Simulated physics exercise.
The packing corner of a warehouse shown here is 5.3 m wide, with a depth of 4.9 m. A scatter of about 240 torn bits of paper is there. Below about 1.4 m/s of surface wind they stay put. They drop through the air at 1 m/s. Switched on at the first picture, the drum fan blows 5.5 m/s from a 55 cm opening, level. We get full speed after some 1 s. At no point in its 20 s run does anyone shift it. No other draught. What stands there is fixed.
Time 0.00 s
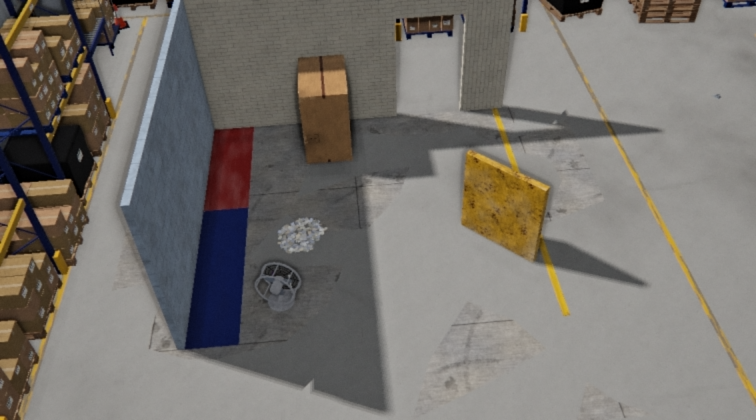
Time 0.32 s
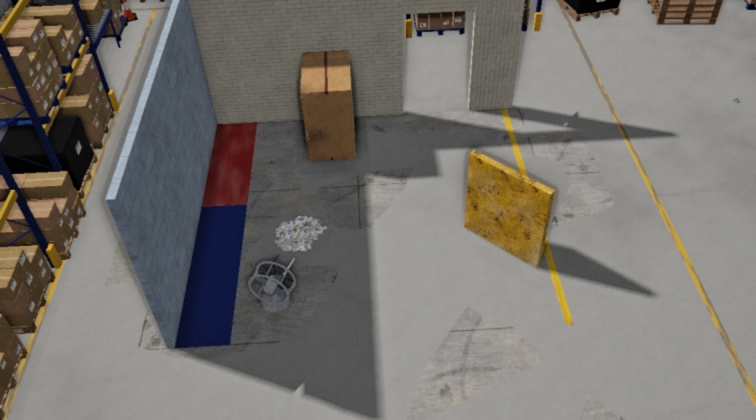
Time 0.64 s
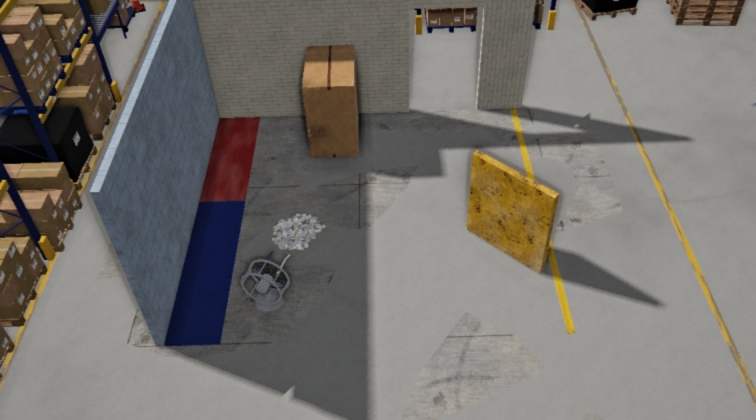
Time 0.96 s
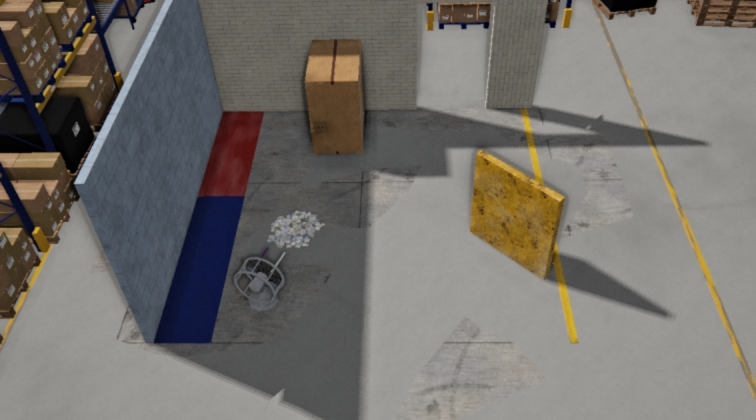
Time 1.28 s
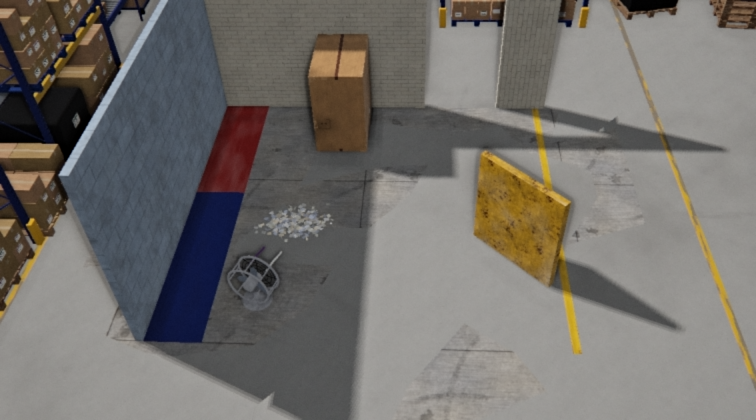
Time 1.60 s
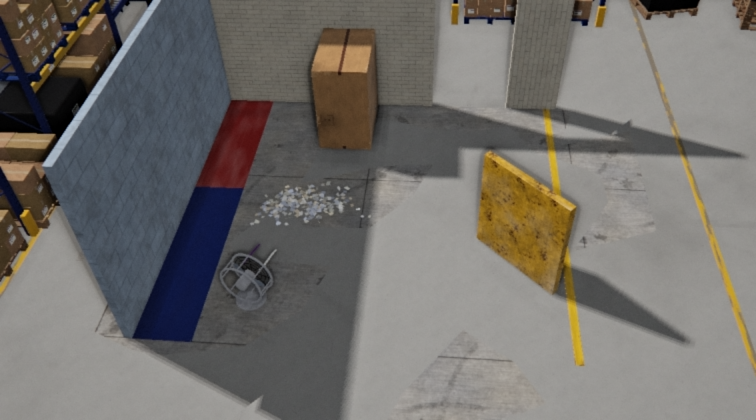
In a warehouse corner seen from high above, the camera drifts slowly, the view shifting gradually around the grey floor. A blue-grey wall panel stands at left beside red and blue floor patches, with a brown carton behind, a grey drum fan before white paper scraps, and a yellow screen at right. The scraps lie bunched at first, then spread away from the fan, towards the back and right.
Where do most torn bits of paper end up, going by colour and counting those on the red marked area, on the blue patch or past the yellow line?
Most end up at the red one.
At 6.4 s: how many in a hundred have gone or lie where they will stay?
Estimated share: Near 15 %.
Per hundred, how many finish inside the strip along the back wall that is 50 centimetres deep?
About 25 per cent.
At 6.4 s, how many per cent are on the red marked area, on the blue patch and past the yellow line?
I'd say around 40 per cent at red, 0 per cent at blue, 25 per cent at yellow.
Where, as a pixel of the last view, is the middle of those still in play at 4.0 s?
About (296, 137).
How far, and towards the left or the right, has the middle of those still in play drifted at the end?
The middle moved leftwards, roughly 1.2 m.
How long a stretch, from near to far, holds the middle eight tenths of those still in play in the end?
The middle bunch covers about 1.6 m from near to far.
After 4.0 s, 0 % are on the blue patch, 29 % on the red marked area and 0 % past the yellow line; the middle of those still in play is near (296, 137); 0 % have settled or left.
After 6.4 s, 0 % are on the blue patch, 38 % on the red marked area and 23 % past the yellow line; the middle of those still in play is near (288, 115); 15 % have settled or left.
After 11.0 s, 0 % are on the blue patch, 46 % on the red marked area and 26 % past the yellow line; the middle of those still in play is near (245, 121); 34 % have settled or left.
After 20.0 s, at the end, 0 % are on the blue patch, 48 % on the red marked area and 27 % past the yellow line; the middle of those still in play is near (235, 125).
